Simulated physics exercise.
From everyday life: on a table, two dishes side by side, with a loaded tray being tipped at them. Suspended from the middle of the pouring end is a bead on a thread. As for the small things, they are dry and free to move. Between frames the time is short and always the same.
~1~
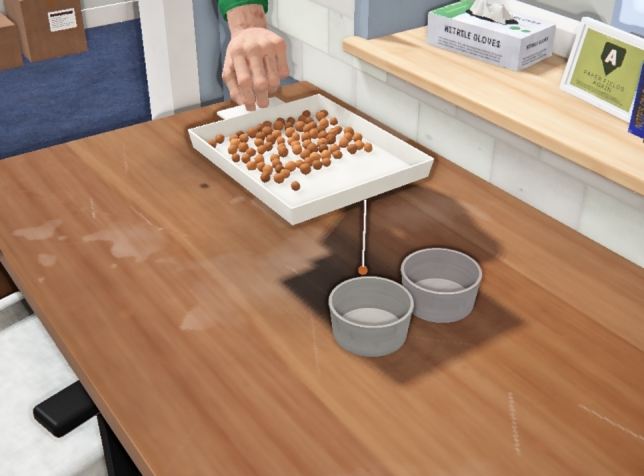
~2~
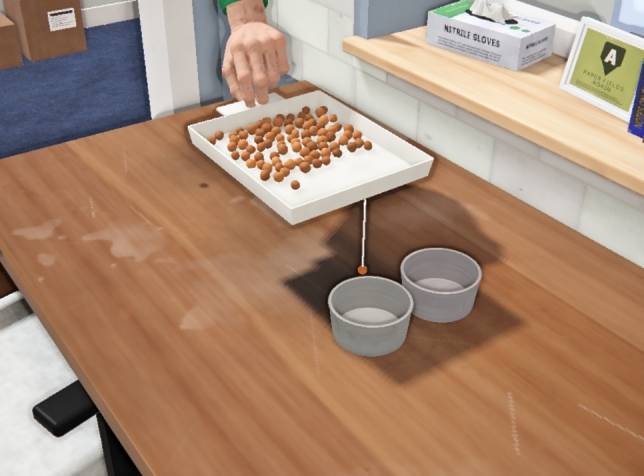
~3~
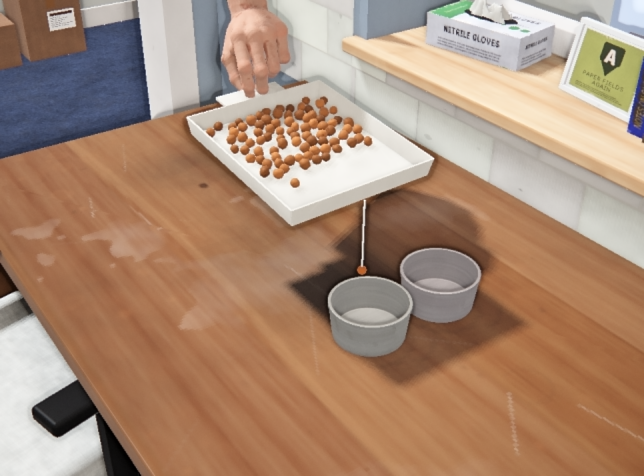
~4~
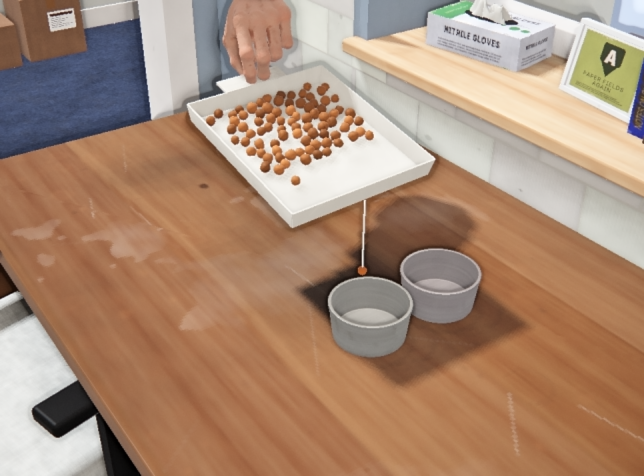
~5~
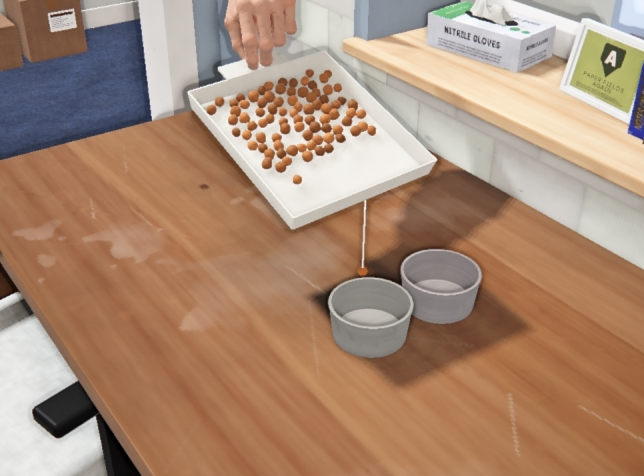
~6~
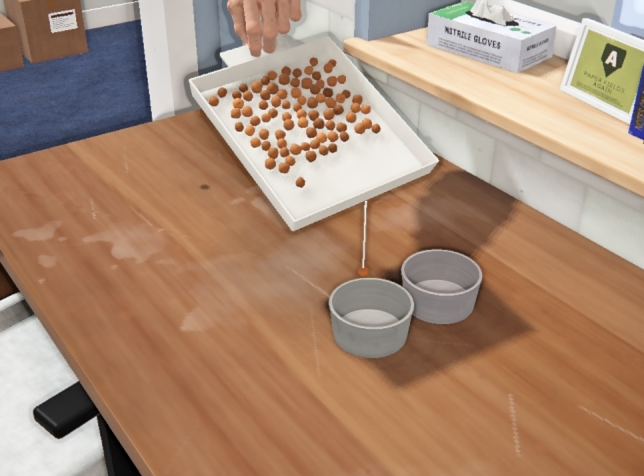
A hand held a white tray of hazelnuts above two gray dishes on a wooden table, then gradually raised its far end, tilting it toward the near left corner as the nuts shifted slightly.
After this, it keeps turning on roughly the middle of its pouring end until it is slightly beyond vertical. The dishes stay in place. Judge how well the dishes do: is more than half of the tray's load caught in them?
No, less than half is caught.
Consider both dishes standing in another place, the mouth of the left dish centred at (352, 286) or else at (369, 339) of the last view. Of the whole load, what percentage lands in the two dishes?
You'd get 10 in a hundred the first time and 40 in a hundred the second.
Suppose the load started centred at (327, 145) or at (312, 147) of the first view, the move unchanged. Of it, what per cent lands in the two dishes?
Roughly 40 per cent, then roughly 40 per cent.
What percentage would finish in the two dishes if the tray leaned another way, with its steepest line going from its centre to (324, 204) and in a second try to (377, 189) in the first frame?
The first try would leave around 20 per cent there, the second around 90 per cent.
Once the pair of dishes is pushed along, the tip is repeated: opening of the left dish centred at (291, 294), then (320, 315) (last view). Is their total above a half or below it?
Result - try one, below the halfway mark; try two, past the halfway mark.
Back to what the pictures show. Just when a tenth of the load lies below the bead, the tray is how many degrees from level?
It is at around 85 degrees.
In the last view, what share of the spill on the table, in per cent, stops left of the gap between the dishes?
About 70 per cent.
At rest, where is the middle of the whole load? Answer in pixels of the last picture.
I'd say the middle ends up at about (355, 359).
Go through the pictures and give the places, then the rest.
The first picture shows corners of the pouring end at (293, 206) and (429, 159), level; middle of the load at (292, 142), hazelnuts; left dish at (396, 335); right dish at (467, 302); bead on its thread at (363, 270).
The second picture shows corners of the pouring end at (292, 206) and (429, 158), level; middle of the load at (291, 139).
The third picture shows corners of the pouring end at (292, 208) and (429, 158), tipped barely, lowest at the left corner; middle of the load at (291, 132).
The fourth picture shows corners of the pouring end at (293, 211) and (431, 158), tipped a little, lowest at the left corner; middle of the load at (292, 123).
The fifth picture shows corners of the pouring end at (294, 214) and (432, 159), tipped clearly, lowest at the left corner; middle of the load at (294, 114).
The sixth picture shows corners of the pouring end at (296, 218) and (434, 159), tipped clearly, lowest at the left corner; middle of the load at (297, 108), most on the move; left dish at (396, 336); right dish at (467, 303).
Soon, tray tipped steeply; nearly all on the tray; a small part in the air.
A while on, tray tipped past a quarter turn; about two thirds on the tray; a small part in the left dish; a small part outside both; a small part in the air.
Towards the end, tray tipped past a quarter turn; about a quarter in the left dish; a stray few in the right dish; most outside both.
Finally, tray tipped past a quarter turn; about a quarter in the left dish; a stray few in the right dish; most outside both.
